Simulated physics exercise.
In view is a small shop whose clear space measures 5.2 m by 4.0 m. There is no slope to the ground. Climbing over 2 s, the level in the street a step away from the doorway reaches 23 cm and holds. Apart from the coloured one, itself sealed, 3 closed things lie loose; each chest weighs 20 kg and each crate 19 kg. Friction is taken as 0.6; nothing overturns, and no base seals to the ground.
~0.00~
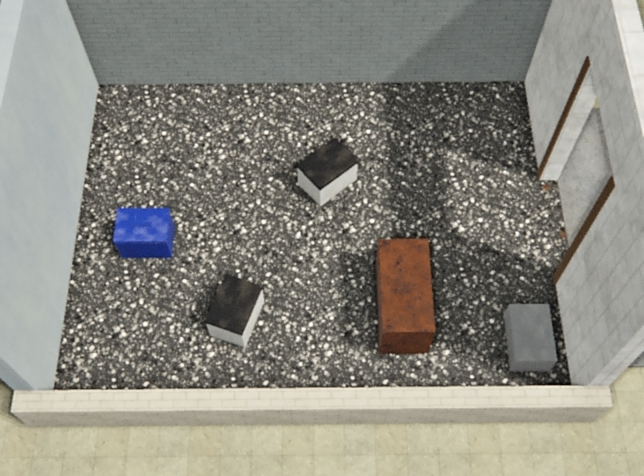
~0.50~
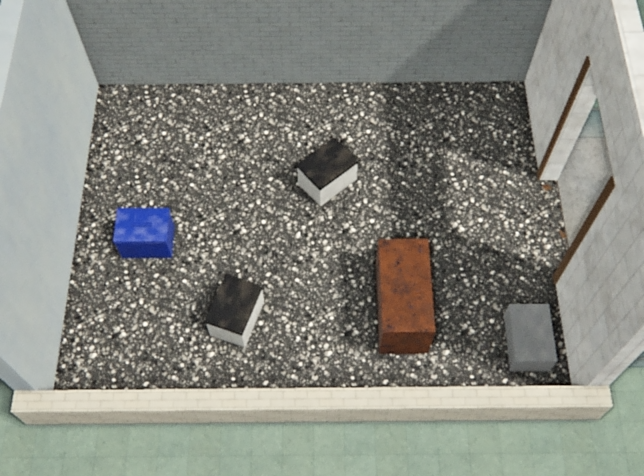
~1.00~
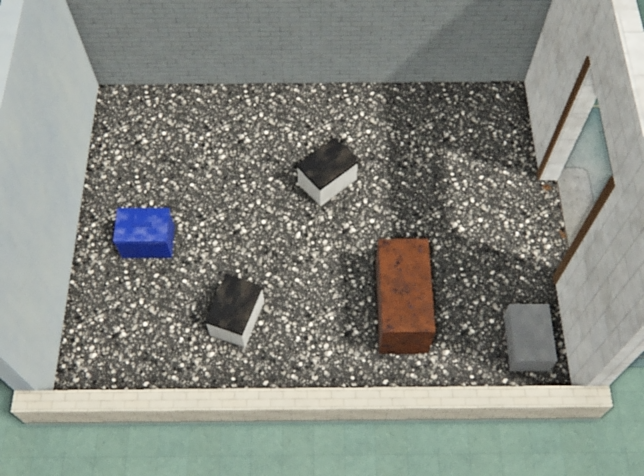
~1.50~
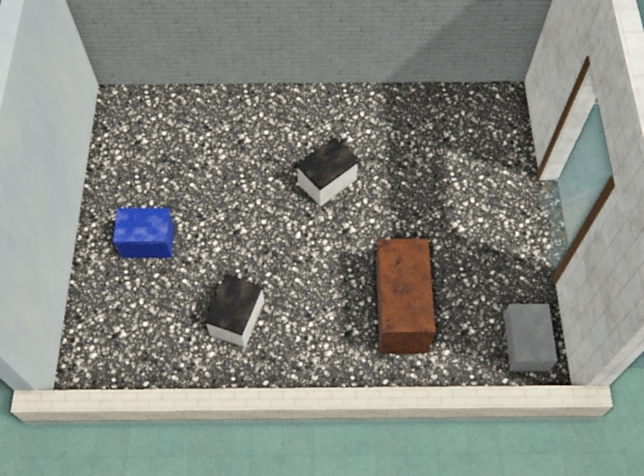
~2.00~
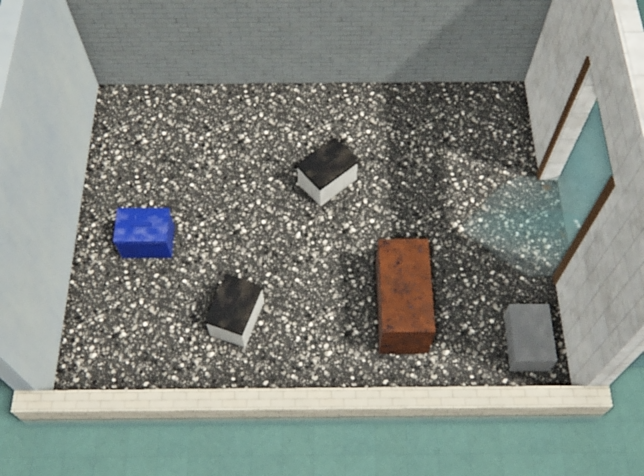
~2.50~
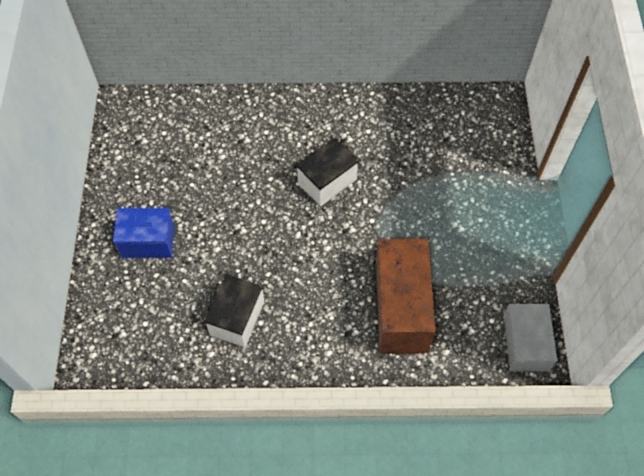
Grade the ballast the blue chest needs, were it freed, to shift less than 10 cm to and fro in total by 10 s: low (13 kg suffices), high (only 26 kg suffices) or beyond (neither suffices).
Grade: High.
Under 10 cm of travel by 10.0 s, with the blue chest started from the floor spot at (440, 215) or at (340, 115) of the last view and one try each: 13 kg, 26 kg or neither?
Well, at the first spot no weight will do, and at the second you need the heavier weight.
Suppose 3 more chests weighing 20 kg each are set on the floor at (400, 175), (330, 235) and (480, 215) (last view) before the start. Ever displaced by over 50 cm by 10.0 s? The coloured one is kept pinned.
In that order: More, past it, more.
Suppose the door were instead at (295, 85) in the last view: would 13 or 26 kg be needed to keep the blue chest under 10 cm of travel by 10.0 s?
For that position, the bigger mass alone succeeds.
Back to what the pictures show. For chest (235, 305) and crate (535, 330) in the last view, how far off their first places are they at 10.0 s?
In turn: 0 cm, 30 cm.
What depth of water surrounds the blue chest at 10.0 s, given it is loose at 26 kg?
Something like 11 centimetres.
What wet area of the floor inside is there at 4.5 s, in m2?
Some 13 m2 of it.
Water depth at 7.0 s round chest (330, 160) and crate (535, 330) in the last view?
Depths: Near 6 cm, then near 7 cm.
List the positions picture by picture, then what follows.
The first frame shows the blue chest at (141, 225), on the bottom; water covers 0.0 m2; 0 of 4 have shifted.
The second frame shows the blue chest at (141, 225) rests on the ground; 0.0 m2 under water; 0 of 4 have shifted.
The third frame shows the blue chest at (141, 225) rests on the ground; water covers 0.0 m2; 0 of 4 have shifted.
The fourth frame shows the blue chest at (141, 225), on the bottom; 0.0 m2 under water; 0 of 4 have shifted.
The fifth frame shows the blue chest at (141, 225) rests on the ground; water covers 0.7 m2; 0 of 4 have shifted.
The sixth frame shows the blue chest at (141, 225), on the bottom; water covers 2.1 m2; 0 of 4 have shifted.
After 3.5 s the blue chest would be 0 cm from its start with 13 kg and 0 cm from its start with 26 kg; 0 cm of water round it then.
After 4.5 s the blue chest would be 0 cm from its start with 13 kg and 0 cm from its start with 26 kg; 3 cm of water round it then.
After 7.0 s the blue chest would be 0 cm from its start with 13 kg and 0 cm from its start with 26 kg; 4 cm of water round it then.
After 10.0 s the blue chest would be 96 cm from its start with 13 kg and 2 cm from its start with 26 kg; 11 cm of water round it then.
